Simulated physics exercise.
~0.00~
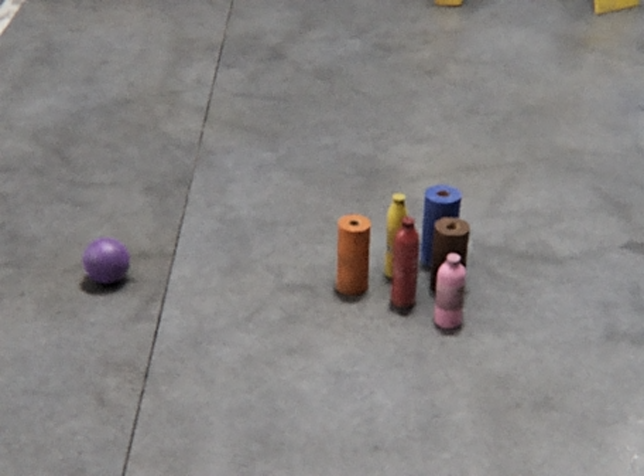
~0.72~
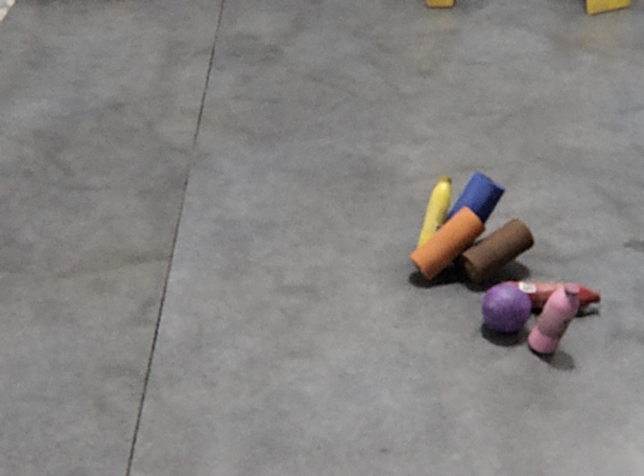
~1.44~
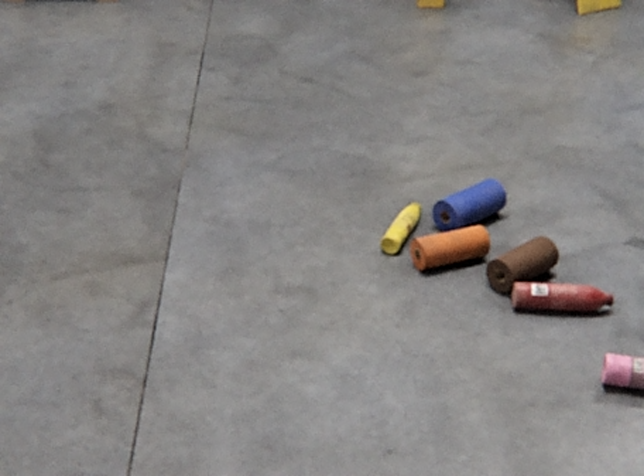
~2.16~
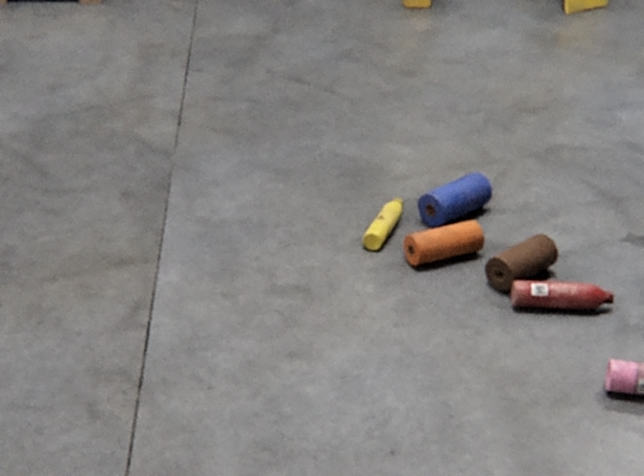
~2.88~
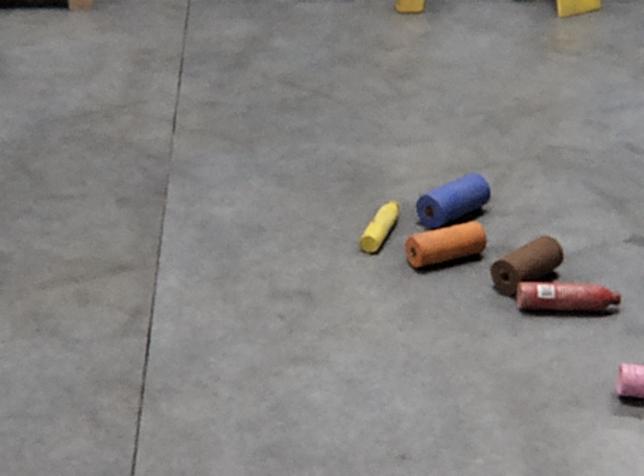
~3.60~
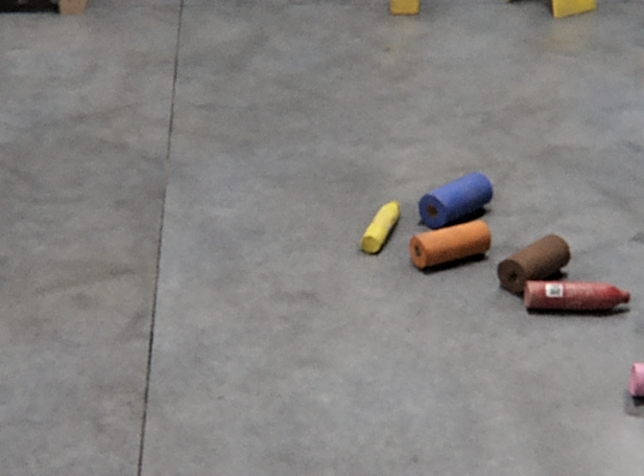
Six upright objects stand grouped on a grey concrete floor, seen from above at an angle, with orange, blue and brown rolls among yellow, red and pink bottles. A purple ball sits well to the left, beyond a dark seam in the floor. The ball moves right into the group, and the rolls and bottles tip over around it. The ball then passes out of view while the pink bottle ends up on its side near the right edge. The view drifts slightly, and finally all six lie toppled, the pink bottle partly cut off.
